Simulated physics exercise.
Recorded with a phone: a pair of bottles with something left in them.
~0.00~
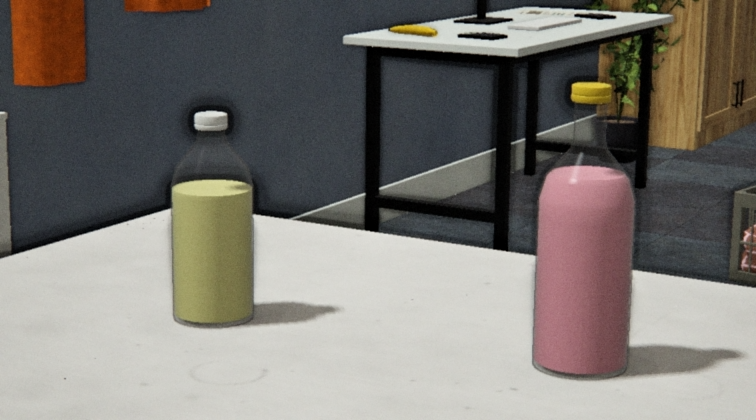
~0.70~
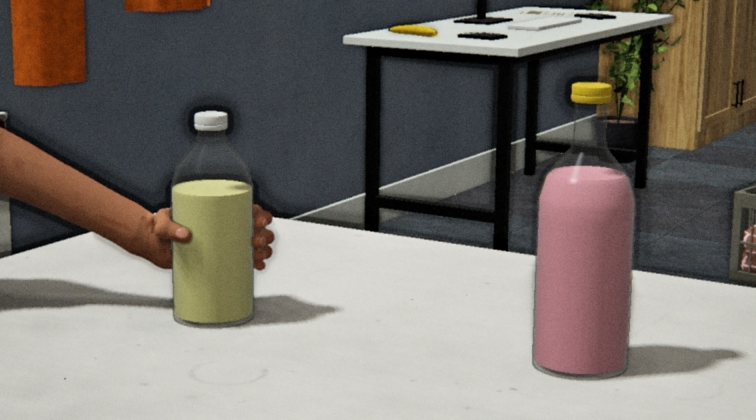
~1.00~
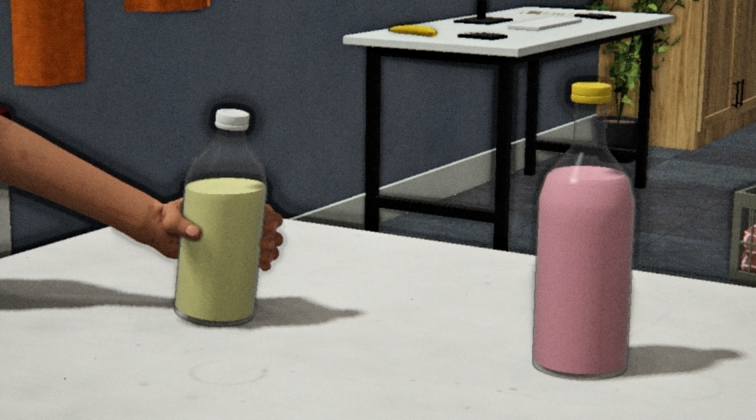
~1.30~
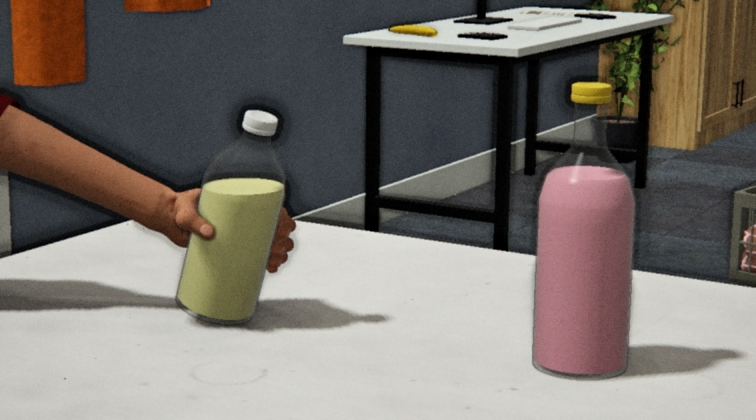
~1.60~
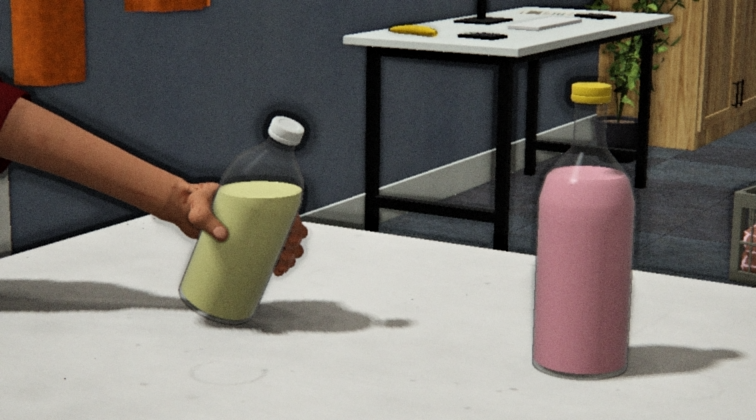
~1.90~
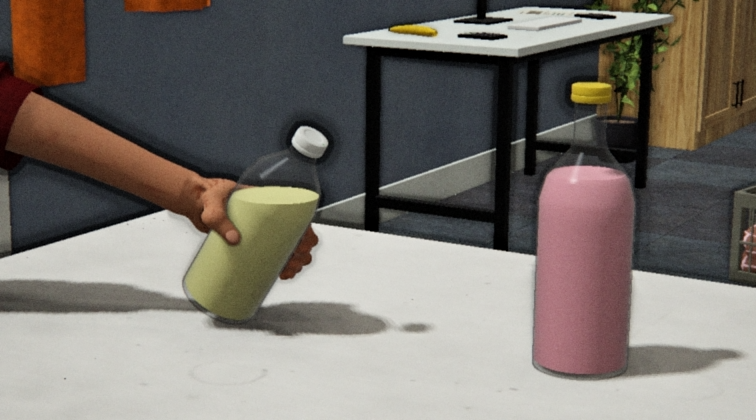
On a white table, a hand grips the left capped bottle and tilts it rightward.
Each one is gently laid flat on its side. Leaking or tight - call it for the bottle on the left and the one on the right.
Left: Tight; right: Tight.
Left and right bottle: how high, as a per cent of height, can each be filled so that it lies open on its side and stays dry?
28 and 24 per cent.
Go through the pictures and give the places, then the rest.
Both stand upright; left bottle (213, 215) about two thirds full, capped; right bottle (586, 227) about two thirds full, capped, in the first frame.
A hand takes the left bottle; left bottle about two thirds full, surface at (212, 189); right bottle about two thirds full, surface at (588, 174), in the second frame.
The left bottle is going over; left bottle (224, 213) about two thirds full; right bottle (586, 227) about two thirds full, in the third frame.
The left bottle is going over; left bottle about two thirds full, surface at (244, 188); right bottle about two thirds full, surface at (588, 174), in the fourth frame.
The left bottle is going over; left bottle (252, 214) tipped 25°; right bottle (586, 227) about two thirds full, in the fifth frame.
The left bottle is going over; left bottle (265, 218) tipped 35°, capped; right bottle about two thirds full, surface at (588, 174), capped, in the sixth frame.
After 2.6 s, the left bottle is nearly down; left bottle, nothing comes out.
After 3.6 s, the left bottle lies flat; left bottle, nothing comes out.
After 6.5 s, both lie flat; left bottle, nothing comes out; right bottle, nothing comes out.
